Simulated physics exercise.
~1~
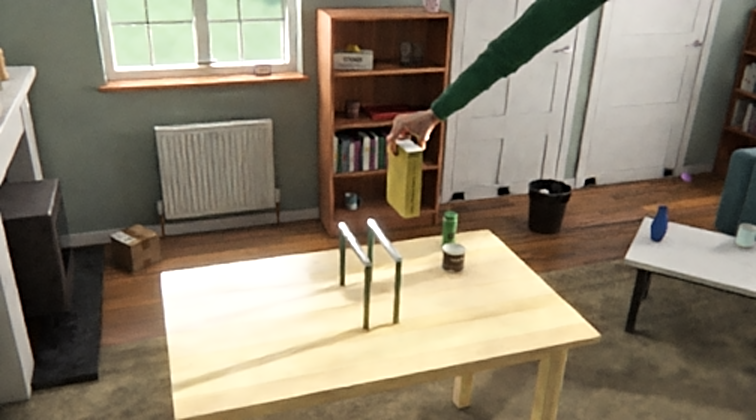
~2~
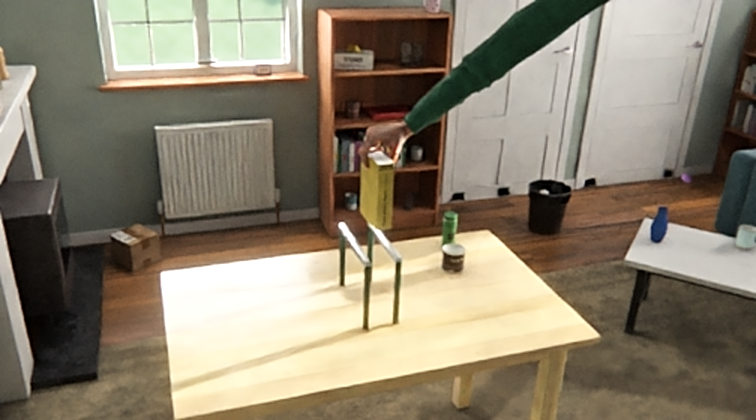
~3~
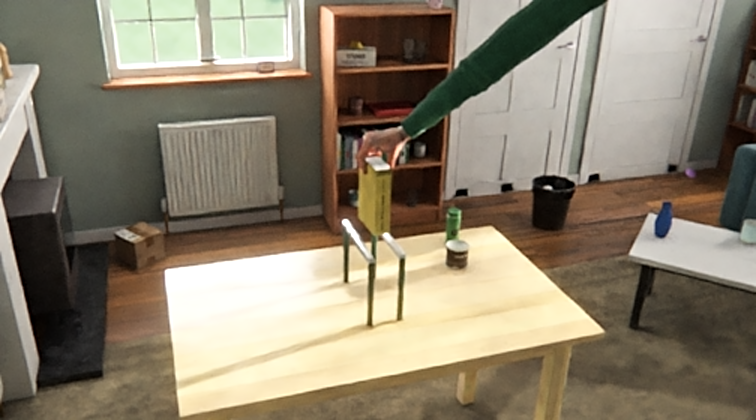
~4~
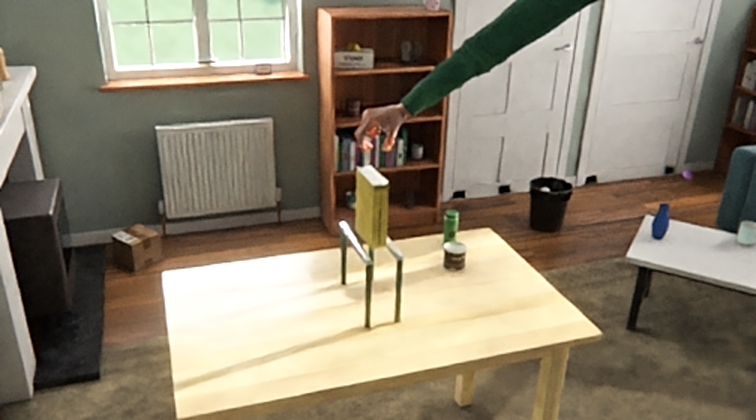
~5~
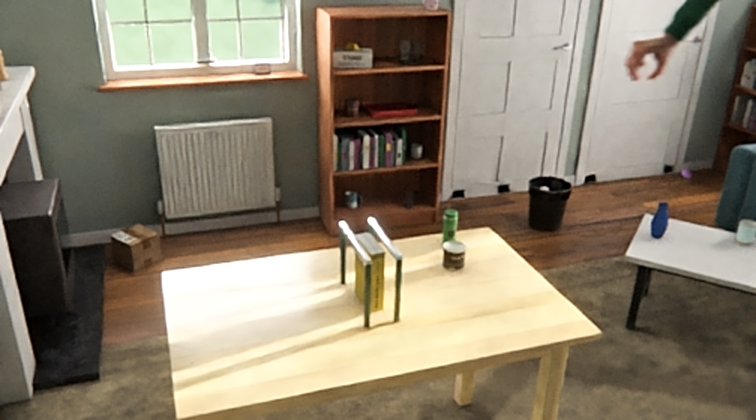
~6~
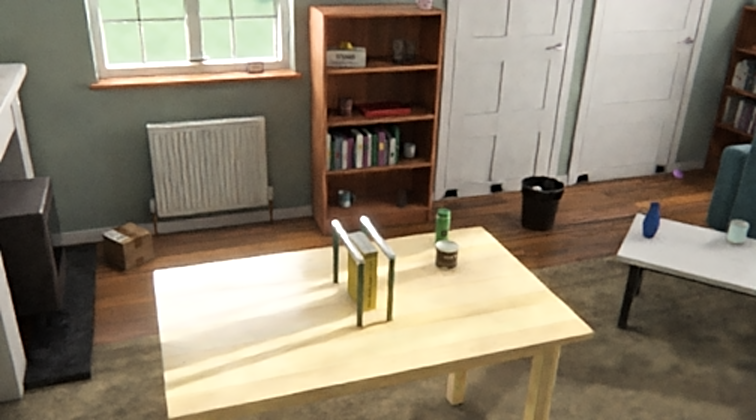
A living room with a radiator, a tall wooden bookcase and white doors is seen from slightly above by a gently swaying camera. On a pale wooden table stand two parallel rails on dark green legs with a narrow gap between them, and to their right a green shaker and a dark tin. A hand in a green sleeve carries a yellow book upright to the left, then lowers it over the gap. The hand lets go and draws back to the right. The book drops down between the rails and stays upright in the gap, the shaker and tin unmoved.
